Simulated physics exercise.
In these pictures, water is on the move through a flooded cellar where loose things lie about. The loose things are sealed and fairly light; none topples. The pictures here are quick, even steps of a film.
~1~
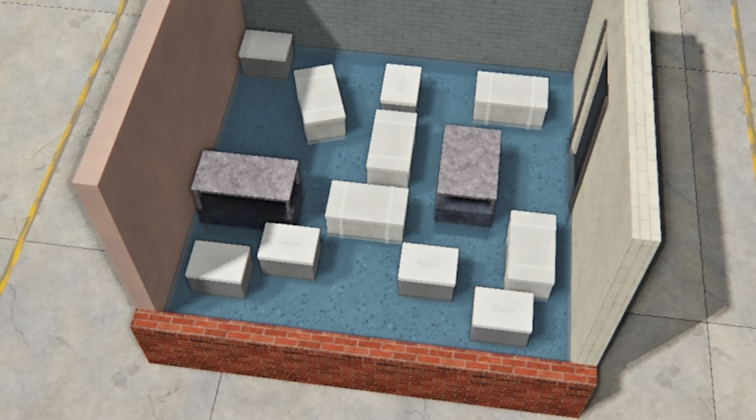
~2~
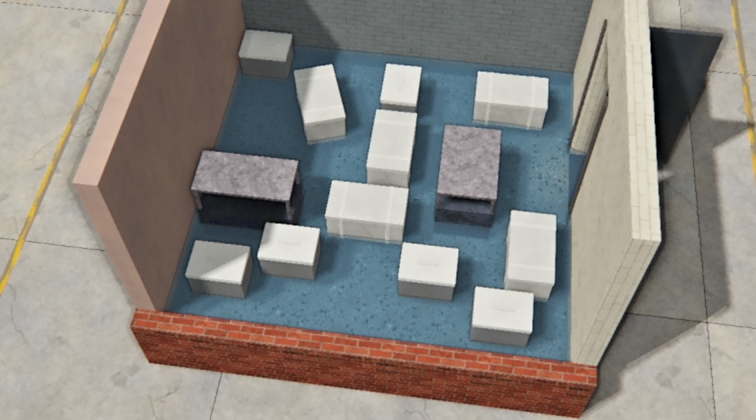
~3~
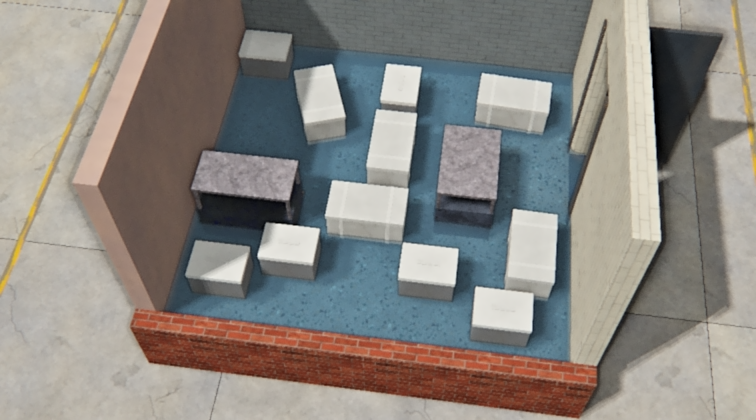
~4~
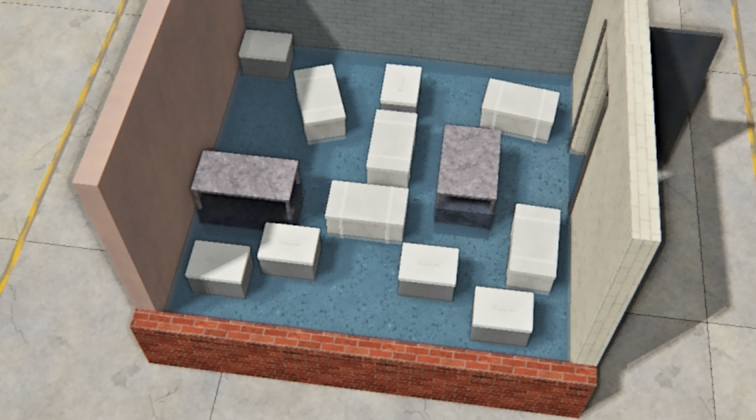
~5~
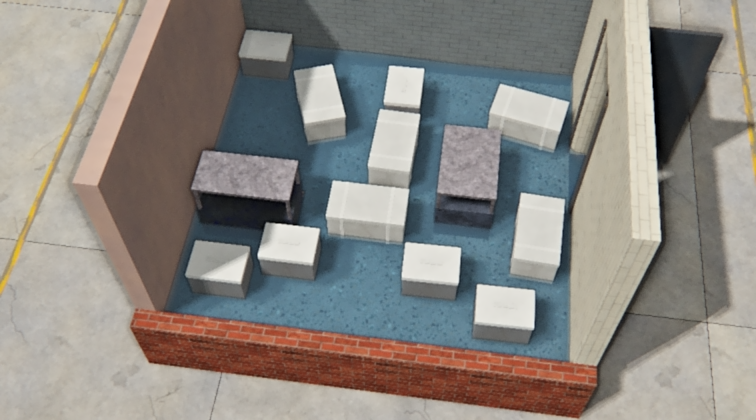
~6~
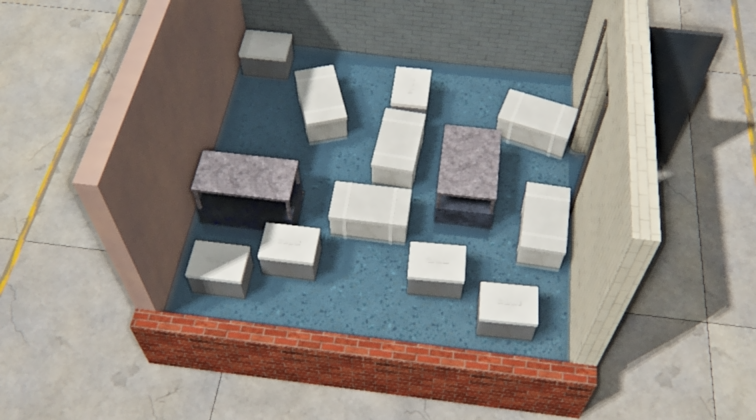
A walled room with a wet blue floor held pale boxes and two dark stone-topped tables; a panel swung outward at the right wall, then several boxes, mostly on the right, drifted and turned slightly.
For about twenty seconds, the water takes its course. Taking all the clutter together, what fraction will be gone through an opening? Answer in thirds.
One to two thirds.
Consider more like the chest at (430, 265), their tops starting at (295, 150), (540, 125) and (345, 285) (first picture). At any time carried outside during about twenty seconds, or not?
In order: Never exits; exits; never exits.
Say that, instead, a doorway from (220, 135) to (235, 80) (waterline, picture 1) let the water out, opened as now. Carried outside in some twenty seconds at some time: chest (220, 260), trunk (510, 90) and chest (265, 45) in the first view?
Okay, one after another: Never departs, then never departs, then departs.
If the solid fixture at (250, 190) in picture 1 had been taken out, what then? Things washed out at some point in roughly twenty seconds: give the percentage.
I'd say near 50 out of every hundred.
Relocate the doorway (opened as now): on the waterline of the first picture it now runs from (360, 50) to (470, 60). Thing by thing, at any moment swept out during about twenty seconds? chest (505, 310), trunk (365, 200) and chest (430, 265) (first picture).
First trapped, second lost, third lost.
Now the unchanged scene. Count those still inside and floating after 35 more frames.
Count: 7.
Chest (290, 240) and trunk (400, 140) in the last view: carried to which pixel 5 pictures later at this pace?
The first should be near (319, 242), the second near (427, 126).
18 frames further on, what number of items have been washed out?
The number I arrive at is 2.
A moment on, 0 of 11 are out; 11 afloat.
Next, 2 of 11 are out; 9 afloat.
Later, 4 of 11 are out; 7 afloat.
In the end, 6 of 11 are out; 5 afloat.
